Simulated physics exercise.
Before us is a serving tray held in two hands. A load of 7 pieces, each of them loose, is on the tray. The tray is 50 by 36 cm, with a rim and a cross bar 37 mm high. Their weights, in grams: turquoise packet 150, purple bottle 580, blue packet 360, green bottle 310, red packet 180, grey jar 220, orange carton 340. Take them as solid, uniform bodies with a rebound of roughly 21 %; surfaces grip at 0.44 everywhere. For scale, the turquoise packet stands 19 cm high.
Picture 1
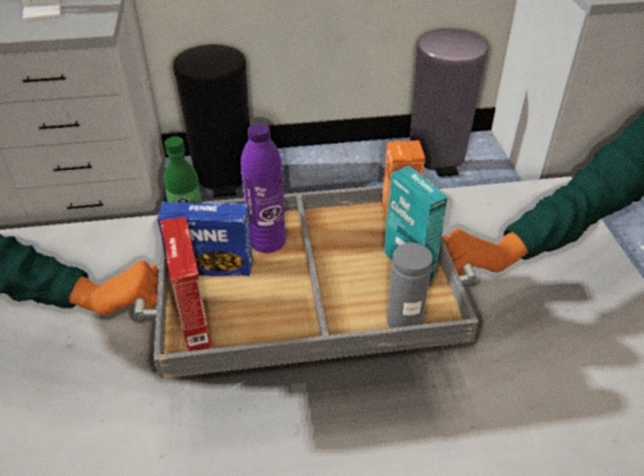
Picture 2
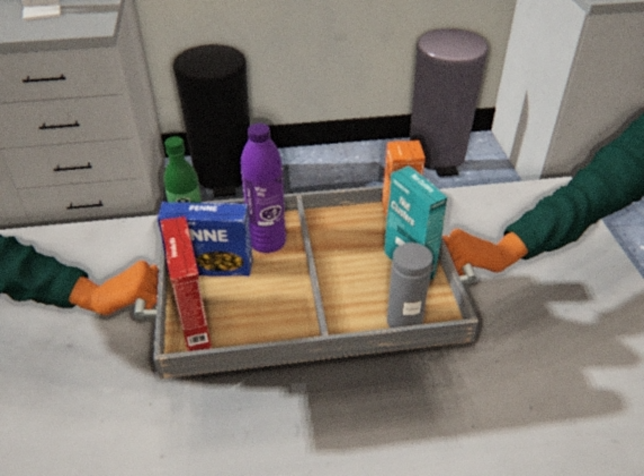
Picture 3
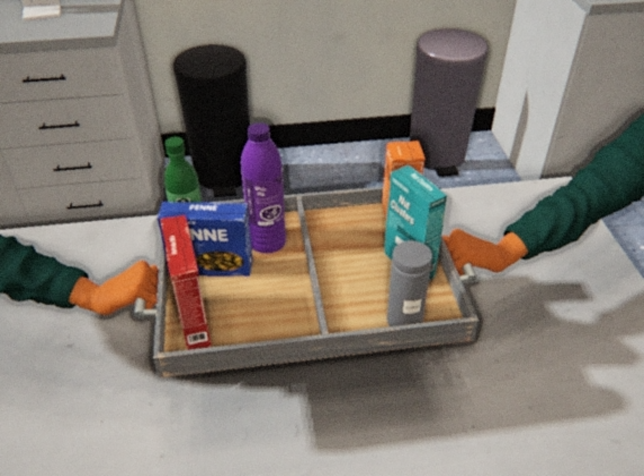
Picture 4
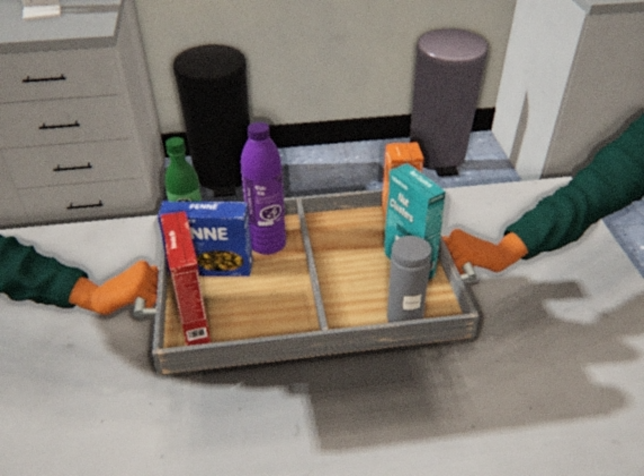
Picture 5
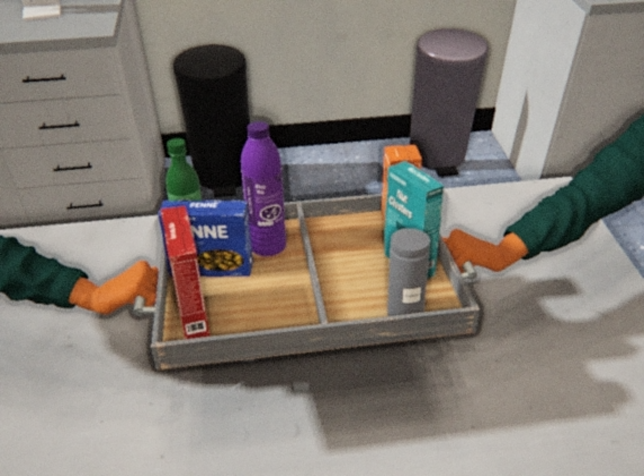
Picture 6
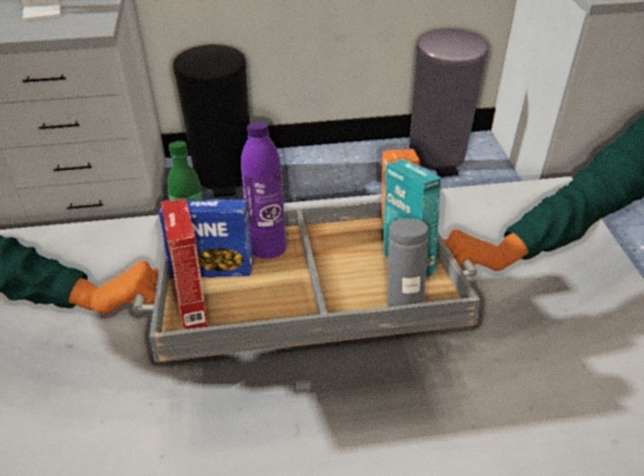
On a pale tabletop, two orange-gloved hands held a wooden-bottomed tray of bottles, boxes and a grey jar level, then gradually tilted its far edge slightly downward while the items stayed standing in place.
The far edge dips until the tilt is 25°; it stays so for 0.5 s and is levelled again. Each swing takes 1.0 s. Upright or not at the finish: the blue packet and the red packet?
The blue packet falls over, the red packet is still upright.
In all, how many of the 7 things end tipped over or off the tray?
In all, 6.
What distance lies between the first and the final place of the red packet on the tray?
About 17 cm.
Then, 0.60 s past the last view, tray at 25°, far edge down; purple bottle and green bottle now off the tray; blue packet tipped 55° against what carries it near (206, 215); red packet shifted 2 cm near (185, 250).
Then, 0.90 s past the last view, tray at 25°, far edge down; turquoise packet, blue packet and orange carton now off the tray; red packet shifted 6 cm near (187, 242); grey jar on its side.
Then, 1.40 s past the last view, tray at 17°, far edge down; red packet shifted 16 cm near (191, 223); grey jar on its side.
Finally, off the tray and tipped over, turquoise packet, purple bottle, blue packet, green bottle and orange carton; on their side or leaning hard on the tray, grey jar; not toppled but over 5 cm from the start, red packet. Final places as that camera would see them, blue packet near (185, 255), red packet near (189, 219).
